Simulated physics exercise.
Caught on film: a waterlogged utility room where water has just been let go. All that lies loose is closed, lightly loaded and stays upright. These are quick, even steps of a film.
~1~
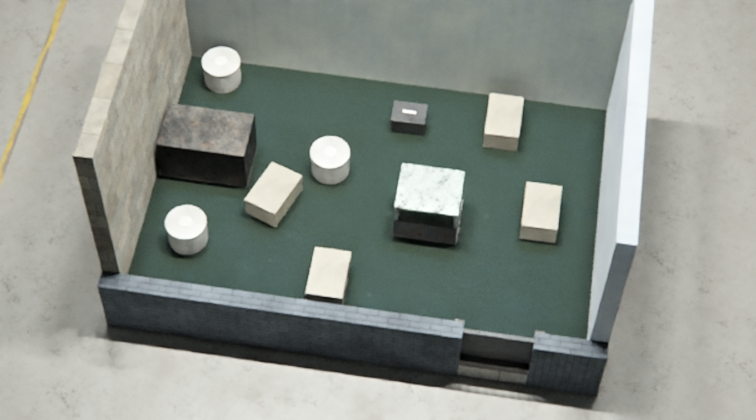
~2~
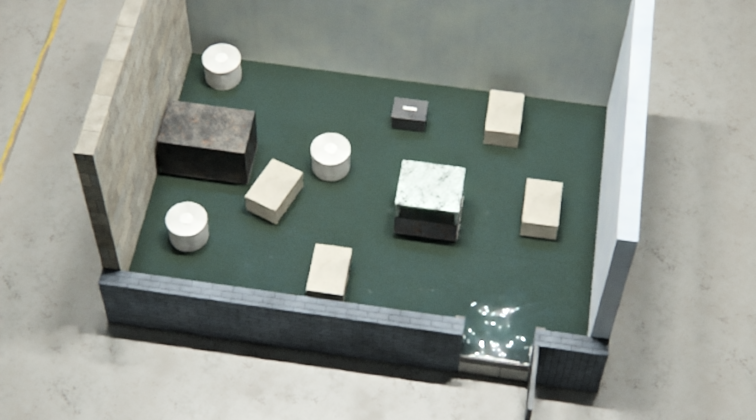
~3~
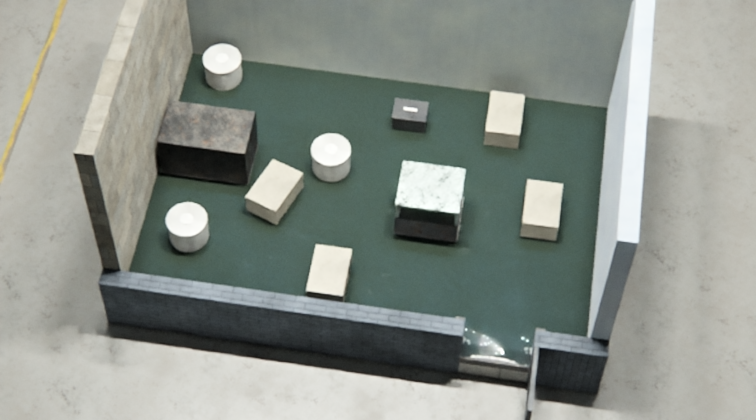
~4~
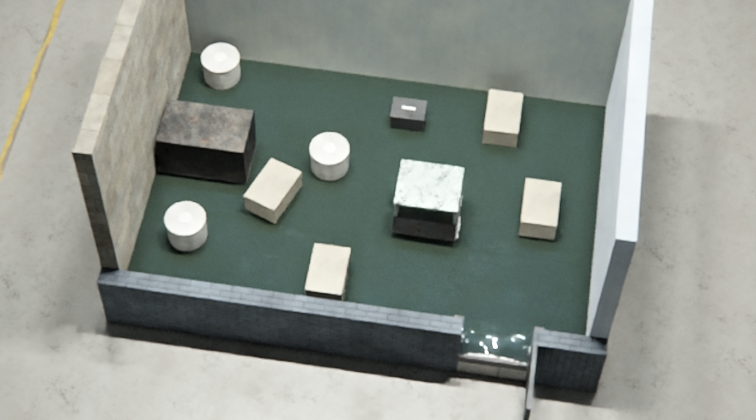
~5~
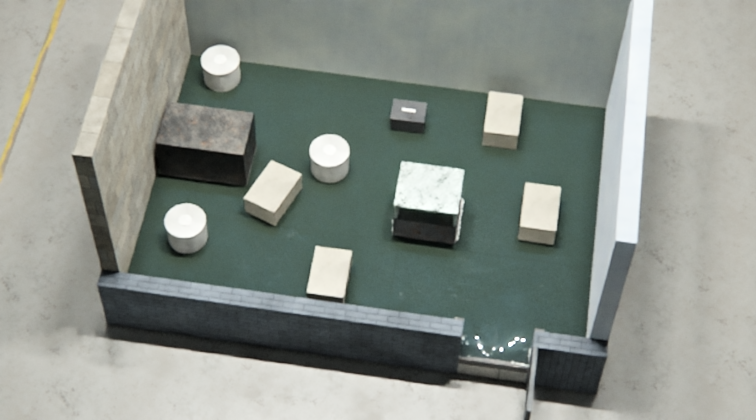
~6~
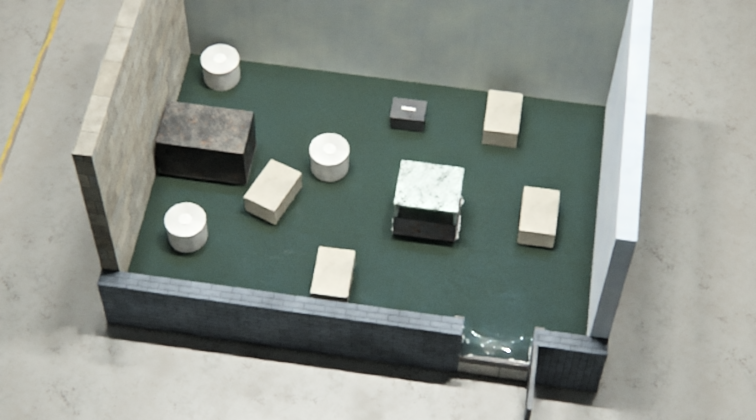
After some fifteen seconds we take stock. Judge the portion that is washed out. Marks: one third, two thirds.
It is under a third.
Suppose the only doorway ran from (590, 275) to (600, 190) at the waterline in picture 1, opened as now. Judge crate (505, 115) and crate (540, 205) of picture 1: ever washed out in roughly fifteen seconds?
One after the other: Out, yes.
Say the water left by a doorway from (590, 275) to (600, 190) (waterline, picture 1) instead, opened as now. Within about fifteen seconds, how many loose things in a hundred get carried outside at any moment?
Some 40 per cent.
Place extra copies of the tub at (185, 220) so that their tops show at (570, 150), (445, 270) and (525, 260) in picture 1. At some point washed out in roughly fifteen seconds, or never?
In turn: Left behind, through, through.
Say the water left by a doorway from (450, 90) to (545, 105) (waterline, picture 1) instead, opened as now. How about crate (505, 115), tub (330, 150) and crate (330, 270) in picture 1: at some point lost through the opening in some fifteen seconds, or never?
As listed: Out, out, inside.
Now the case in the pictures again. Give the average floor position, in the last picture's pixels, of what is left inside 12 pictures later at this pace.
Near (376, 202).
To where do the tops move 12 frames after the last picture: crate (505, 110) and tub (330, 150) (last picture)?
Close to (530, 130) and (353, 165).
A moment on, 0 of 8 are out; 8 afloat.
Next, 0 of 8 are out; 8 afloat.
Later, 0 of 8 are out; 8 afloat.
In the end, 0 of 8 are out; 8 afloat.
